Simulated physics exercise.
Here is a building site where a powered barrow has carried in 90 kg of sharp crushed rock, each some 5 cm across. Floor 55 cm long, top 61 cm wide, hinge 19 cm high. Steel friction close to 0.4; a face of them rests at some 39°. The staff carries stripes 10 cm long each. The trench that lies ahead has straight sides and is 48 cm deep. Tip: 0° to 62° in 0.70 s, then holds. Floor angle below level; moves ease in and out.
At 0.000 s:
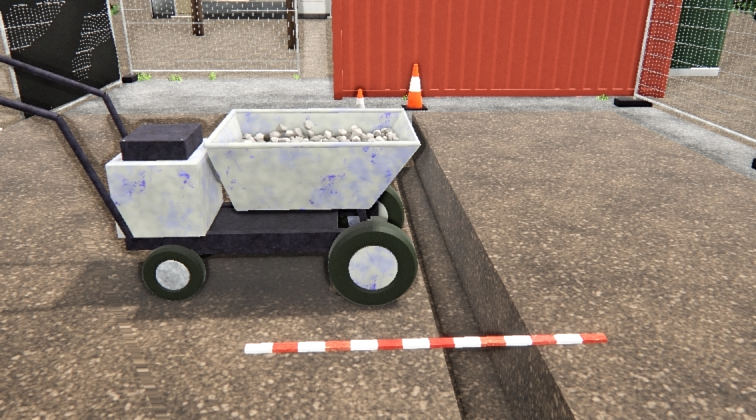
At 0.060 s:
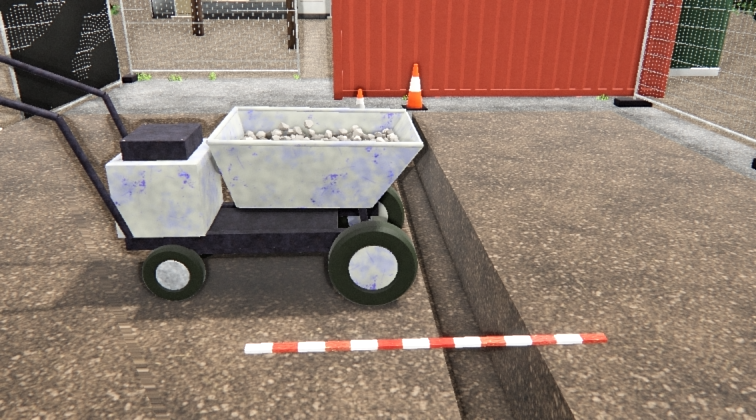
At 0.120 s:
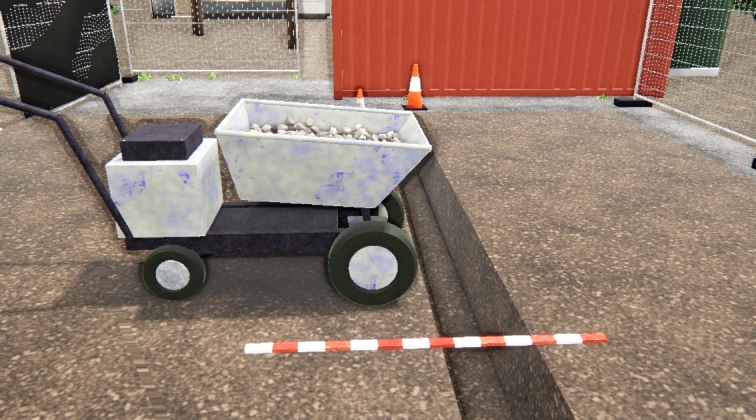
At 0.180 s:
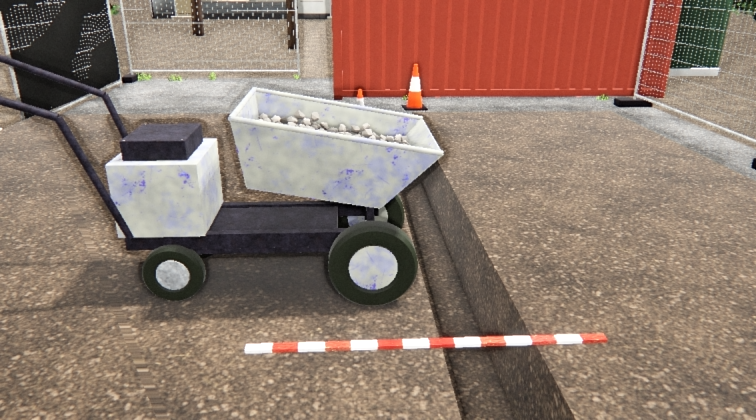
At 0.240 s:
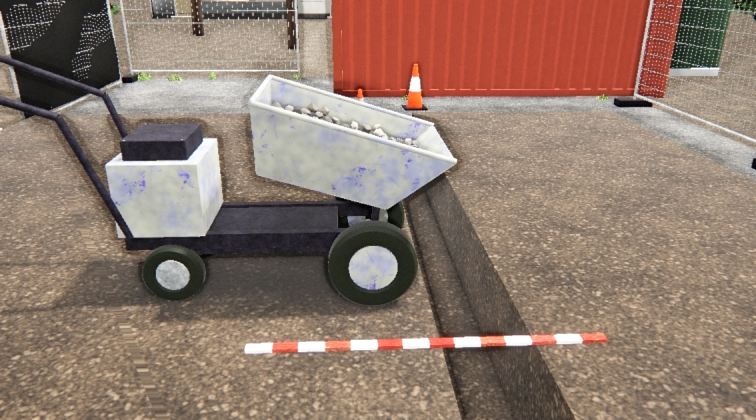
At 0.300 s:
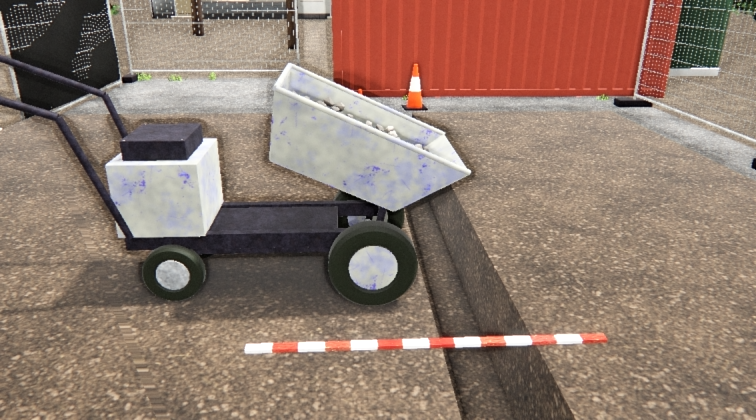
The pale, blue-blotched tray of a small wheeled barrow, loaded with grey stones, sits level beside a narrow trench, then begins to tilt toward the right. Its left end rises steadily and its right lip dips over the trench, while the wheeled base and the red-and-white striped staff stay still.
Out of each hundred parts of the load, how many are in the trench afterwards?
About 7 out of 100.
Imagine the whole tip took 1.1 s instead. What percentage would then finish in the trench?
About 5%.
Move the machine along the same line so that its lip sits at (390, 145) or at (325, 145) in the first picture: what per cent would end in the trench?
The first start gives about 20 per cent, the second about 35.
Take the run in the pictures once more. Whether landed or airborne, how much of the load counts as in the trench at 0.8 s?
Around 0 per cent of it.
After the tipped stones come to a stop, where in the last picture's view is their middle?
(529, 266).
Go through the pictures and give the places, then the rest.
Lip at (419, 144), floor tilted 0°, highest stones at (349, 133), in the first frame.
Lip at (422, 145), floor tilted 1°, highest stones at (334, 134); the stones move at 0.3 m/s on average, in the second frame.
The tray is at 5°, its lip at (431, 148); the top of the load is at (300, 130); the stones move at 0.6 m/s on average, in the third frame.
Lip at (442, 154), floor tilted 10°, highest stones at (278, 124); the stones move at 0.8 m/s on average, in the fourth frame.
The tray is at 17°, its lip at (456, 162); the top of the load is at (285, 113); the stones move at 1.0 m/s on average, in the fifth frame.
Lip at (469, 173), floor tilted 24°, highest stones at (297, 103); the stones move at 1.1 m/s on average, in the sixth frame.
After 0.5 s the floor is at 52°; 100 % in the tray; the foremost stones are at (462, 199).
After 0.8 s the floor is at 62°; 97 % in the tray, 1 % in the trench, 3 % past the trench; the foremost stones are at (526, 243).
After 1.1 s the floor is at 62°; 71 % in the tray, 2 % in the trench, 27 % past the trench; the foremost stones are at (605, 268).
After 3.1 s the floor is at 62°; 61 % in the tray, 7 % in the trench, 32 % past the trench; the foremost stones are at (639, 267).
